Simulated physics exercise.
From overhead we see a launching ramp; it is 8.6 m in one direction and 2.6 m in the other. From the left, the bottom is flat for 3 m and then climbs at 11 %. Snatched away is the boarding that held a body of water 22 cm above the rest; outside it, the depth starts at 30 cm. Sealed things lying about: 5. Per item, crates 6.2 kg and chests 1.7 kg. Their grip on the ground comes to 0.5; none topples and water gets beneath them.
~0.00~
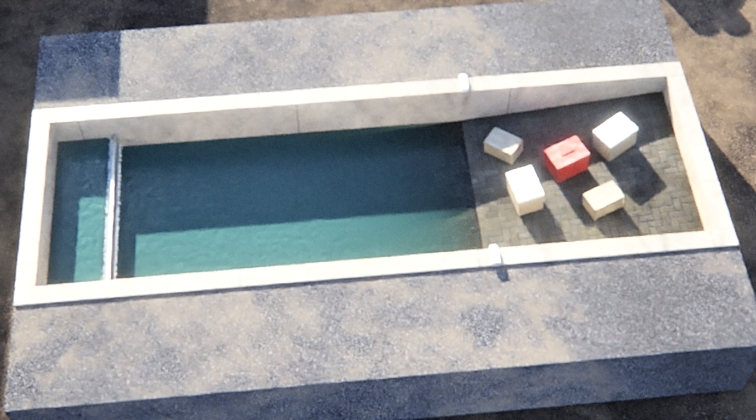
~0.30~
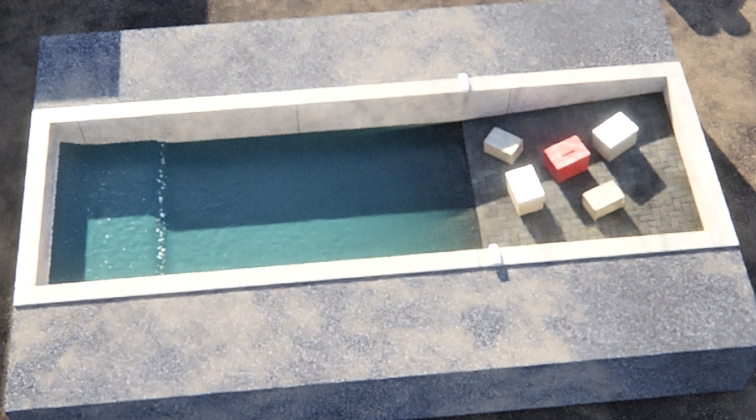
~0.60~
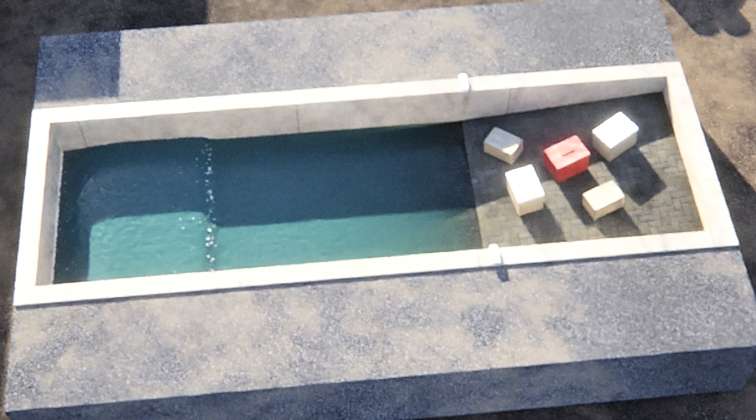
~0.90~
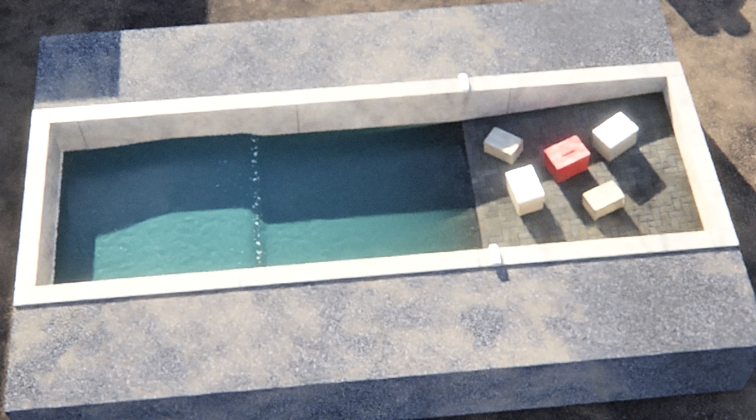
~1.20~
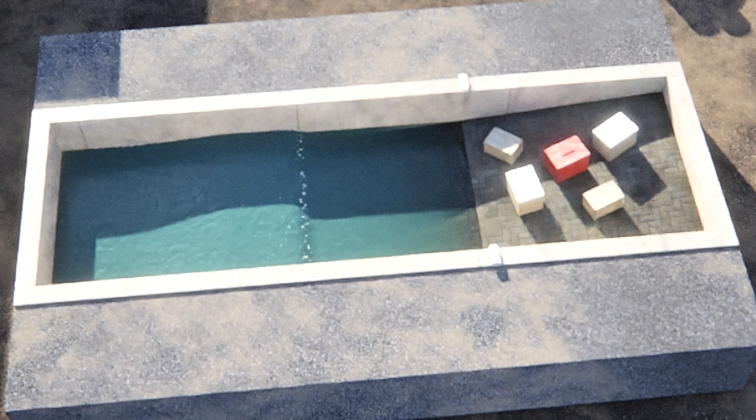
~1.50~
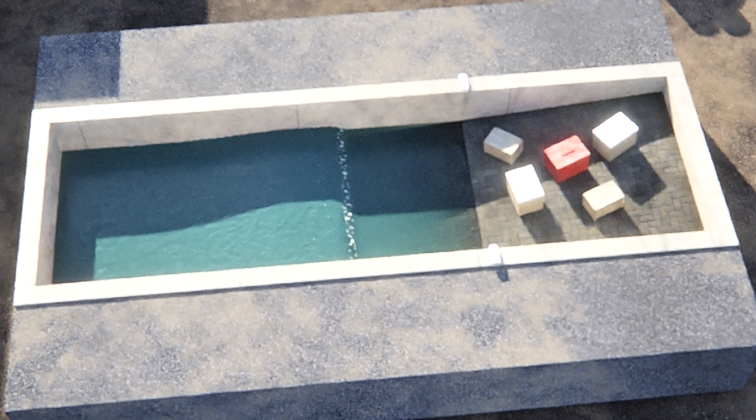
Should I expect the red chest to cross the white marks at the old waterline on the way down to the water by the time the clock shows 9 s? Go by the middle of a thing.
The red chest clears the marks in time.
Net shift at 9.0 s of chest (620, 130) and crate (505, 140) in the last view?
The first is 10 cm from its start, the second 40 cm.
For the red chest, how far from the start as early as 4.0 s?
Roughly 30 cm by then.
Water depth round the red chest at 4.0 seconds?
About 2 cm.
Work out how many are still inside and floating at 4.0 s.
Tally: 1 of them.
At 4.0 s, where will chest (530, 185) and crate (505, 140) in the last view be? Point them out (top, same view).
First near (571, 175), second near (545, 130).
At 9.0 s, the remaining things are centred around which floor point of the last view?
Around (500, 179).
After 2.1 s the red chest is near (570, 152), 0.0 m from its start, aground; 0 of 5 are over the mark; 0 afloat.
After 4.0 s the red chest is near (590, 147), 0.3 m from its start, aground; 0 of 5 are over the mark; 1 afloat.
After 6.3 s the red chest is near (466, 173), 1.4 m from its start, afloat; 2 of 5 are over the mark; 2 afloat.
After 9.0 s the red chest is near (430, 199), 2.0 m from its start, afloat; 2 of 5 are over the mark; 2 afloat.
